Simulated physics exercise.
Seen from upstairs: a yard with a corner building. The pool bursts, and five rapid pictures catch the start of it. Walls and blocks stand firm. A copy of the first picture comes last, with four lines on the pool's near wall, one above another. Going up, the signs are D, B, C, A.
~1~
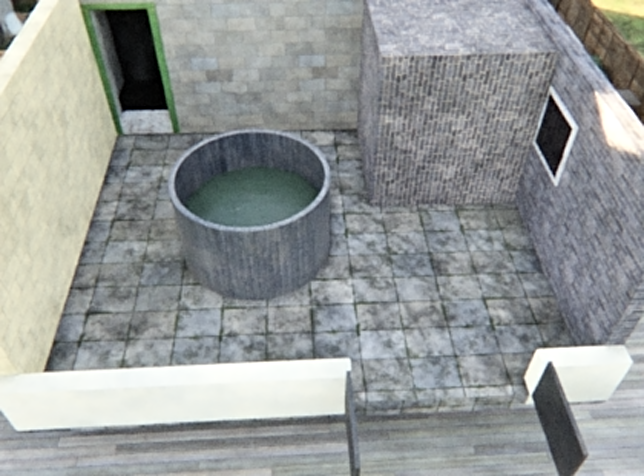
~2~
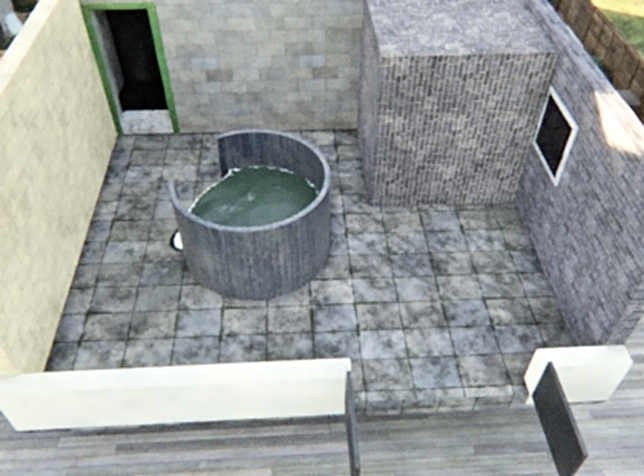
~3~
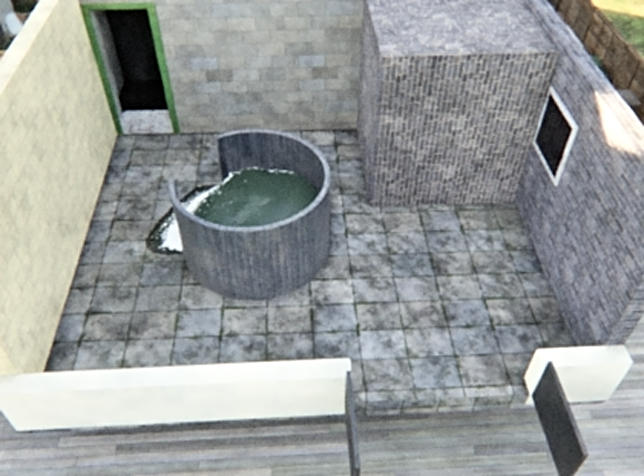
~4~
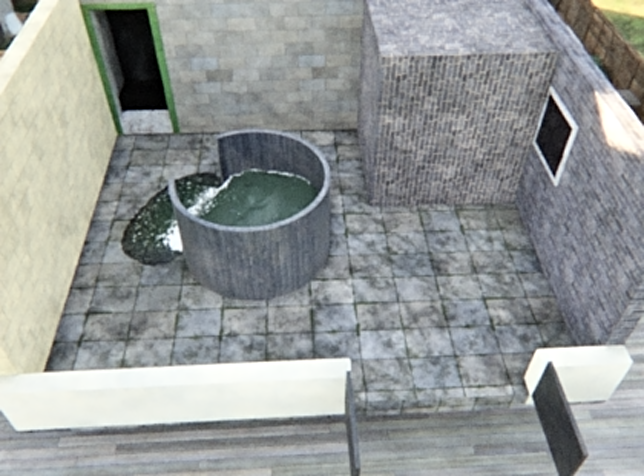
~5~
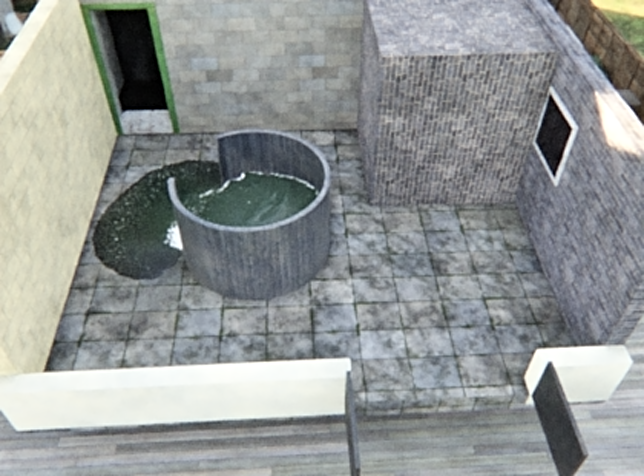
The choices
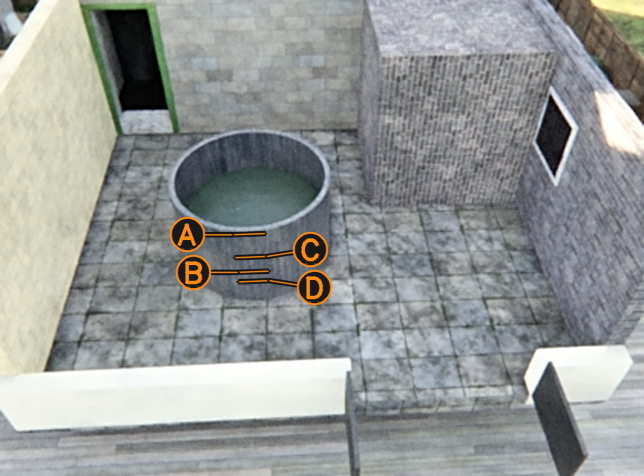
Green water pours through a gap in the round pool's left side and spreads across the paving.
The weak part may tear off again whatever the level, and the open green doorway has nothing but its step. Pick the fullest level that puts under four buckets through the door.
Level B.
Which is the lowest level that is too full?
The answer is C.
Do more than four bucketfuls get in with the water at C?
Yes, it does.
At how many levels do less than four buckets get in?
Two of them.
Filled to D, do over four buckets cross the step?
No, that is safe.
On the marked copy, A at (248, 234); B at (253, 271); C at (251, 257); D at (254, 281); from the bottom up D, B, C, A.
Choosing A, dozens of bucketfuls pour in.
Choosing B, a splash gets over, under a bucket.
Choosing C, about 10 bucketfuls get in.
Choosing D, nothing gets over.
